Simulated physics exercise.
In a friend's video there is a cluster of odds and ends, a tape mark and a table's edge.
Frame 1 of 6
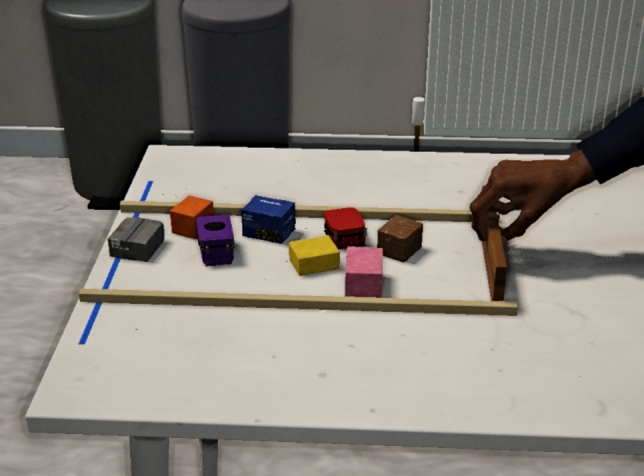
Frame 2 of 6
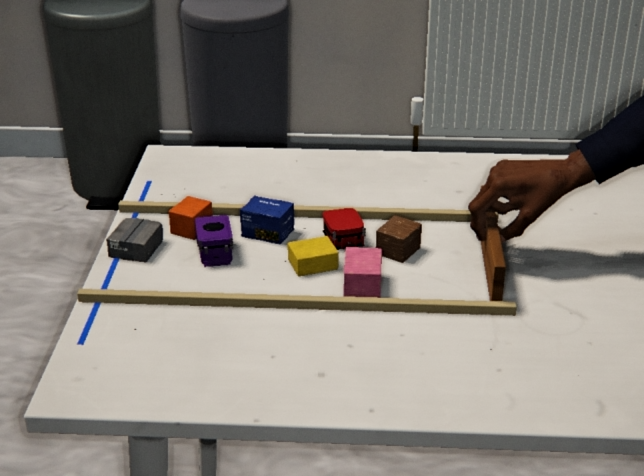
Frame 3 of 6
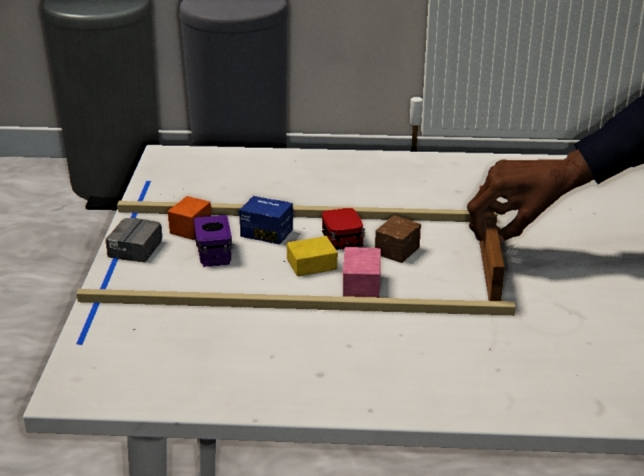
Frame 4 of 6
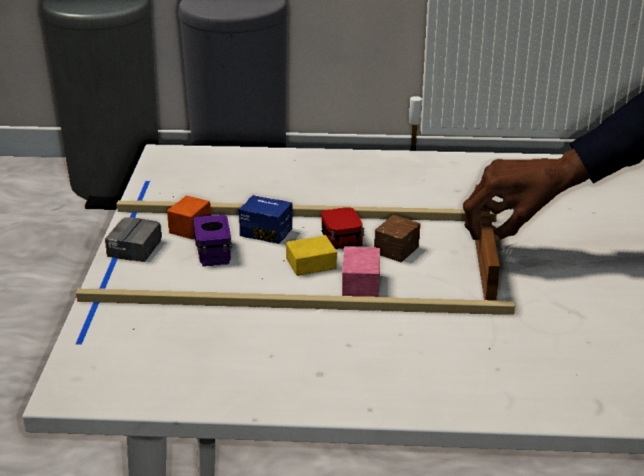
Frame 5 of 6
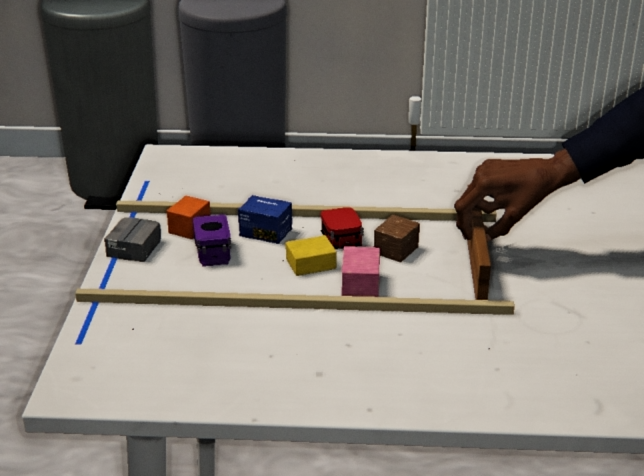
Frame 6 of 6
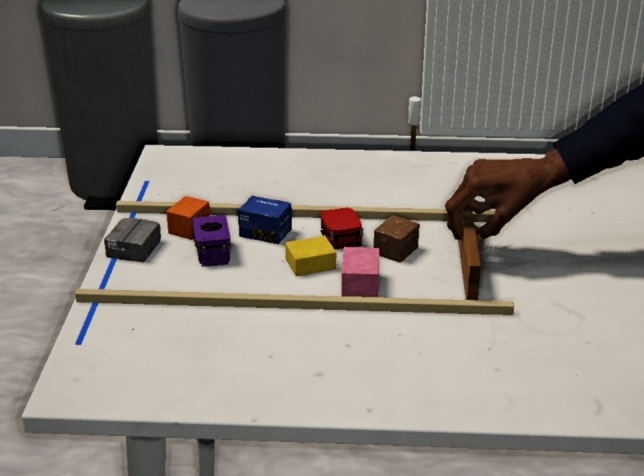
A hand held a wooden board upright at the right end of two rails on a table, then slid it a short way left toward some colourful blocks, which stayed still.
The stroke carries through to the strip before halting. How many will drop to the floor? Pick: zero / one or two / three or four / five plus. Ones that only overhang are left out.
That comes to five plus.
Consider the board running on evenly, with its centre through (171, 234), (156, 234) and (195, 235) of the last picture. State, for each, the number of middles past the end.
2; 4; 2.
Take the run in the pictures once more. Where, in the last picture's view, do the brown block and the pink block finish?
(103, 233) and (86, 269).
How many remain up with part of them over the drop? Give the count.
Count of overhanging things: 3.
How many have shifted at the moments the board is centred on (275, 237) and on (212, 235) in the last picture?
I count 7 first and 8 after.
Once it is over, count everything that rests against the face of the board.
So the total is 3.
Early on, none off yet; grey box at rest near (133, 239); orange block at rest near (189, 217); purple case at rest near (212, 240).
A while later, none off yet; grey box travelled a little near (120, 239); orange block travelled about its own width near (136, 216); purple case travelled about its own width near (170, 233).
Finally, the number that fall off is five or more; lost, yellow block, blue box, purple case, orange block and grey box.
